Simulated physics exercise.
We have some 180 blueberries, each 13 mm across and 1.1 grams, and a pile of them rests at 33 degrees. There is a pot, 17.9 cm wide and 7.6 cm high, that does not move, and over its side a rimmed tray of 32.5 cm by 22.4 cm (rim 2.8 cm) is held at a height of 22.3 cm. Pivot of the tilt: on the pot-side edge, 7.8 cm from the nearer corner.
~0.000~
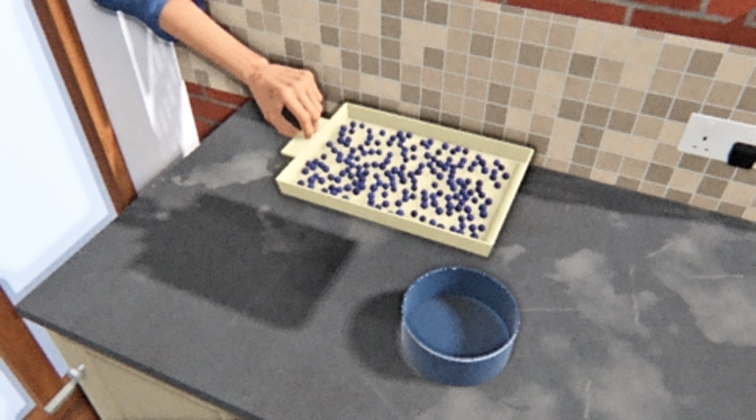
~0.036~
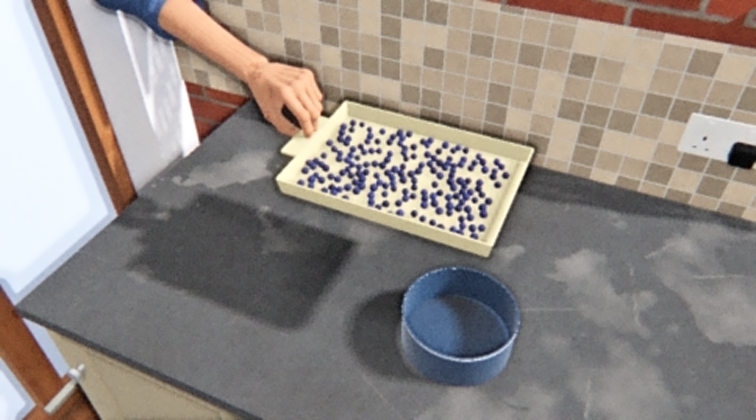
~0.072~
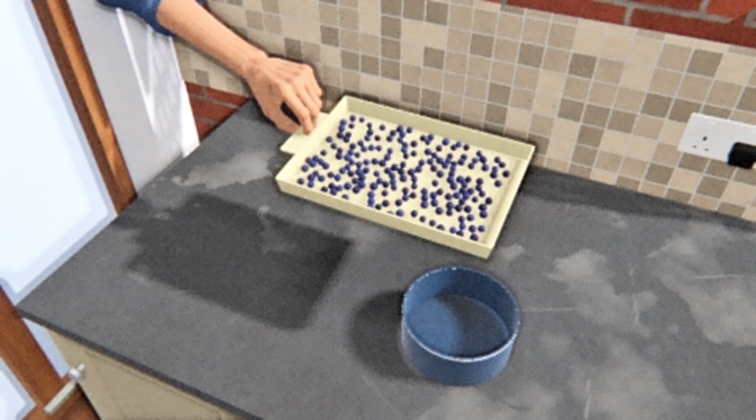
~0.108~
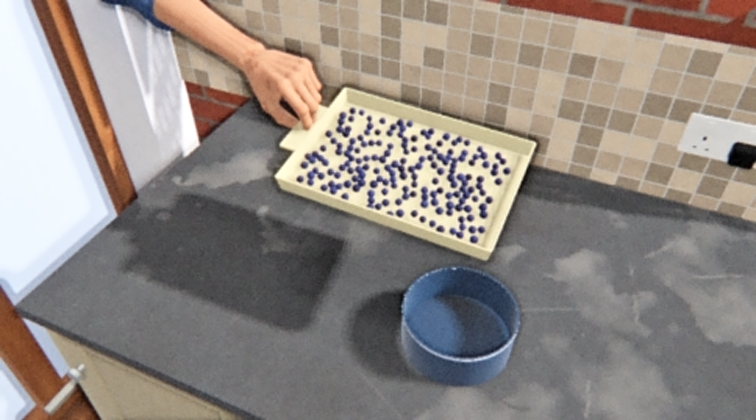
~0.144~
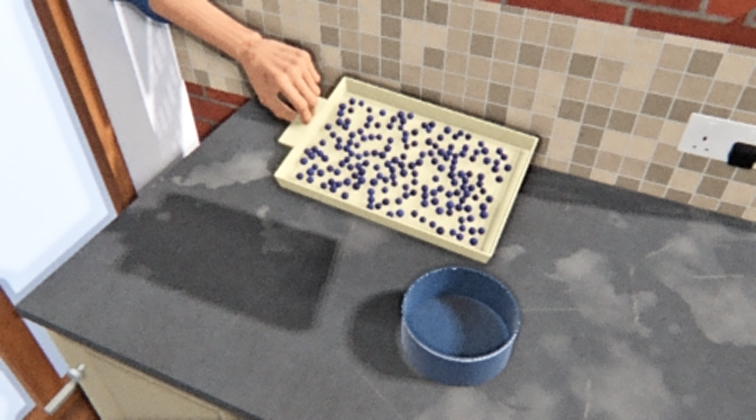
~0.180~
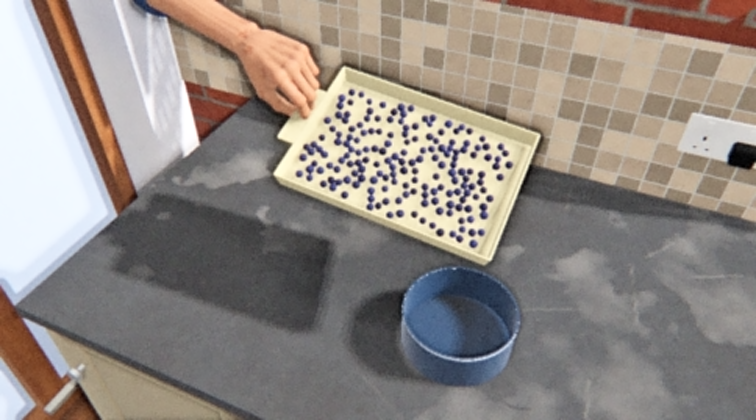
In this clip, a hand holds the left end of a cream rimmed tray scattered with blueberries above a dark countertop, beside a blue pot, and gradually tilts it, its far side rising while the berries shift slightly.
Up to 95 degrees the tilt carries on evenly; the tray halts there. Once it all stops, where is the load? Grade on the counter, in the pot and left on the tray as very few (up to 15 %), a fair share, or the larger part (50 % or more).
Counter: A fair share; pot: The larger part; tray: Very few.
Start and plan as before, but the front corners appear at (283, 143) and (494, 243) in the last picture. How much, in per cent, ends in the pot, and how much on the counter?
The pot gets 0 and the counter 100.
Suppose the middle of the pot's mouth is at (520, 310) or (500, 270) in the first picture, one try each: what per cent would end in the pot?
Roughly 25 and 0 percent.
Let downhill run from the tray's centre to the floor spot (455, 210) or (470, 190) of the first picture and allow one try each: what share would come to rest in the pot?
Roughly 40 % for the first direction, roughly 0 % for the second.
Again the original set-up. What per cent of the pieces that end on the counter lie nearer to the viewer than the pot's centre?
I'd put it at around 100 per cent.
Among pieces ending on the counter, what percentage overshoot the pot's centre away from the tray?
Around 20 in a hundred.
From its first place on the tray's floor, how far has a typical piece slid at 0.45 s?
By then it sits near 6 cm from where it began.
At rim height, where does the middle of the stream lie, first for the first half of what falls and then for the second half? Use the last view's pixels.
I'd mark about (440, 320) for the first half, then (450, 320) for the second.
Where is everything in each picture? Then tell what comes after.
Tray tilt 0 degrees, front corners at (280, 178) and (490, 242); middle of the pieces at (401, 174); pot at (460, 310), in the first frame.
Tray tilt 1 degrees, front corners at (280, 178) and (490, 243); middle of the pieces at (401, 173), in the second frame.
Tray tilt 3 degrees, front corners at (280, 177) and (489, 245), lowest corner right front; middle of the pieces at (401, 172), in the third frame.
Tray tilt 7 degrees, front corners at (280, 176) and (489, 248), lowest corner right front; middle of the pieces at (401, 169), in the fourth frame.
Tray tilt 12 degrees, front corners at (279, 174) and (489, 252), lowest corner right front; middle of the pieces at (402, 165), in the fifth frame.
Tray tilt 18 degrees, front corners at (278, 173) and (488, 256), lowest corner right front; middle of the pieces at (402, 162); pot at (460, 310). The tray's pace is about 145 degrees a second, in the sixth frame.
After 0.45 s, tilt 57 degrees; the tray holds 100 %, the pot 0 %.
Then, at 0.62 s, tilt 82 degrees; the tray holds 100 %, the pot 0 %.
After 0.92 s, tilt 95 degrees; the tray holds 30 %, the pot 30 %.
At rest (2.5 s), counter 25 %, pot 75 %, tray 0 %.
